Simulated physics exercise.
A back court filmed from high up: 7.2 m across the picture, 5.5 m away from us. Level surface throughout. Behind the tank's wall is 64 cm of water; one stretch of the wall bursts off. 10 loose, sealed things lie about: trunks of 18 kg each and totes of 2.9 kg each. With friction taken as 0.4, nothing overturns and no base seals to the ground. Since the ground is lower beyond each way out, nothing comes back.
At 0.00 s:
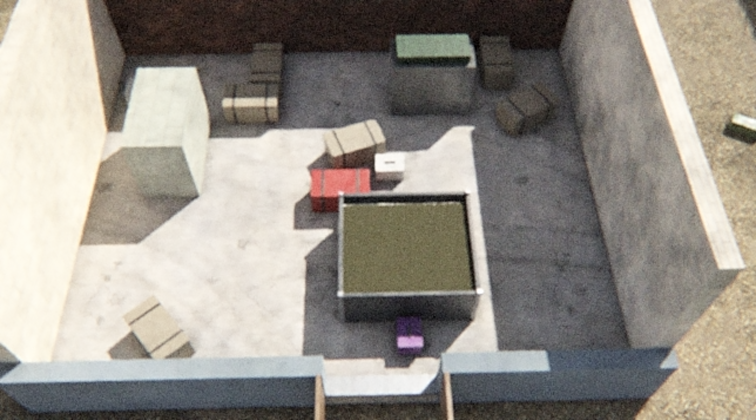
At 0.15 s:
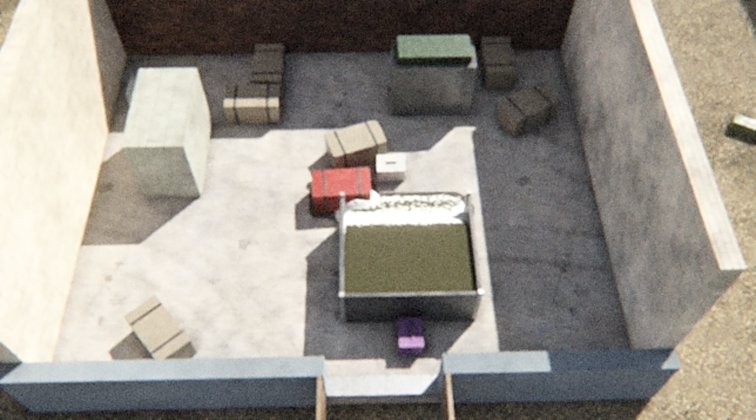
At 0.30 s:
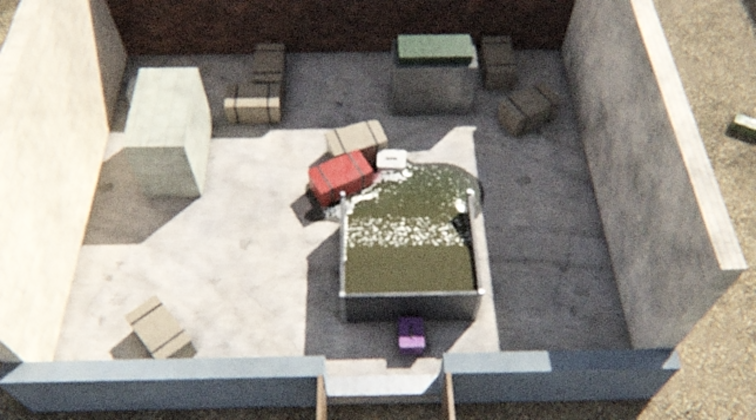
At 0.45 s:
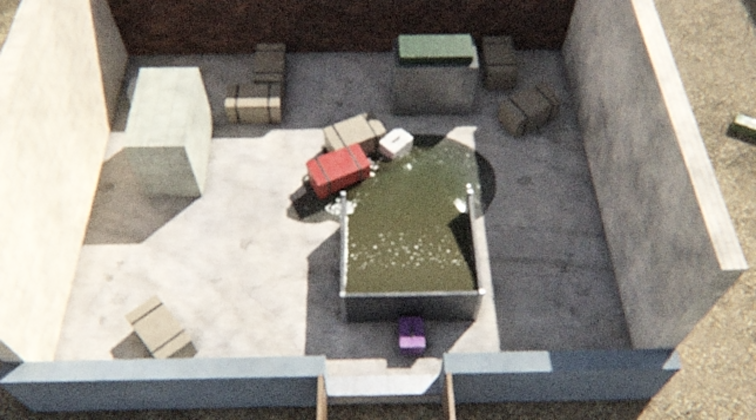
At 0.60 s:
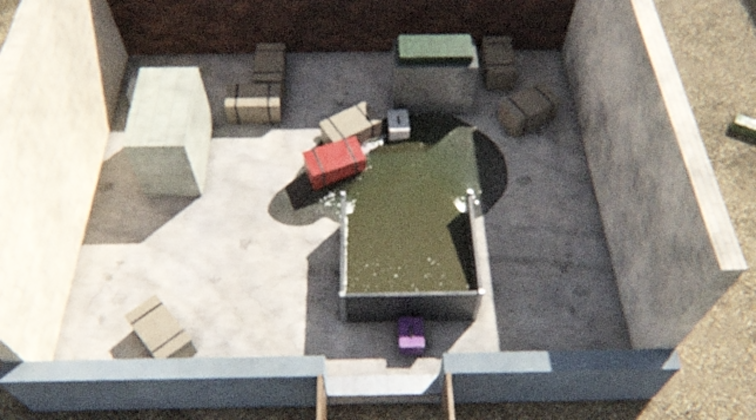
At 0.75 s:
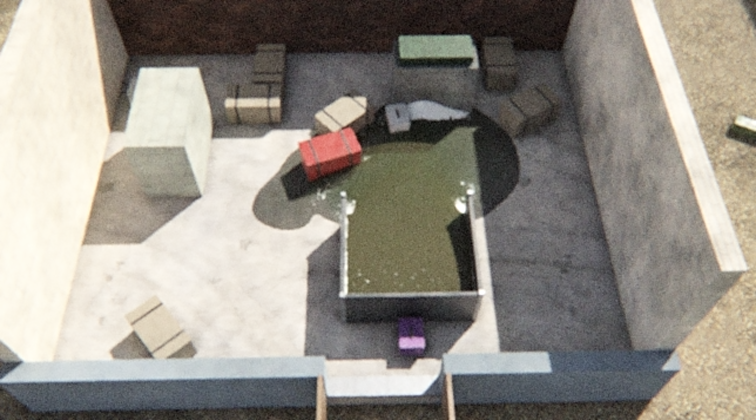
The video shows a walled court from above, where the far side of a tank gives way and murky water spreads across the floor, pushing a red trunk, a tan trunk and a small white box away from the tank.
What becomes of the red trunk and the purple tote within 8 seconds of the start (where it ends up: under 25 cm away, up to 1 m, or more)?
Outcome: The red trunk is taken well away. The purple tote is moved modestly.
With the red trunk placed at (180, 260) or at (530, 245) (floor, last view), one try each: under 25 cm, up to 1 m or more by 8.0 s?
One try each gives this: It remains roughly in place, then it remains roughly in place.
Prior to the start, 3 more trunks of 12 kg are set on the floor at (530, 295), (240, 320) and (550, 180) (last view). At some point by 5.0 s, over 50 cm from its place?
Within it, within it, beyond it.
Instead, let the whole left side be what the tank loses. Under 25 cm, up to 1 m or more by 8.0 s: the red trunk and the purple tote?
Under that change the red trunk would drift slightly and the purple tote would be borne far.
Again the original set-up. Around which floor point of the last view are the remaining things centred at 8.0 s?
Somewhere near (261, 156).
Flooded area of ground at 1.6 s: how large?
I'd put it close to 15 m2.
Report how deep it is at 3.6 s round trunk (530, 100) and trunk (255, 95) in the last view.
First about 11 cm, second about 6 cm.
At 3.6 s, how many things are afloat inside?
I count 7.
After 1.6 s the red trunk is near (298, 96), 1.8 m from its start, afloat; the purple tote is near (411, 332), 0.0 m from its start, aground; 0 of 10 are out; 2 afloat.
After 3.6 s the red trunk is near (206, 81), 2.8 m from its start, afloat; the purple tote is near (411, 332), 0.0 m from its start, aground; 0 of 10 are out; 7 afloat.
After 5.6 s the red trunk is near (209, 72), 2.9 m from its start, afloat; the purple tote is near (411, 332), 0.0 m from its start, aground; 0 of 10 are out; 8 afloat.
After 8.0 s the red trunk is near (238, 85), 2.4 m from its start, afloat; the purple tote is near (365, 335), 0.6 m from its start, aground; 0 of 10 are out; 6 afloat.
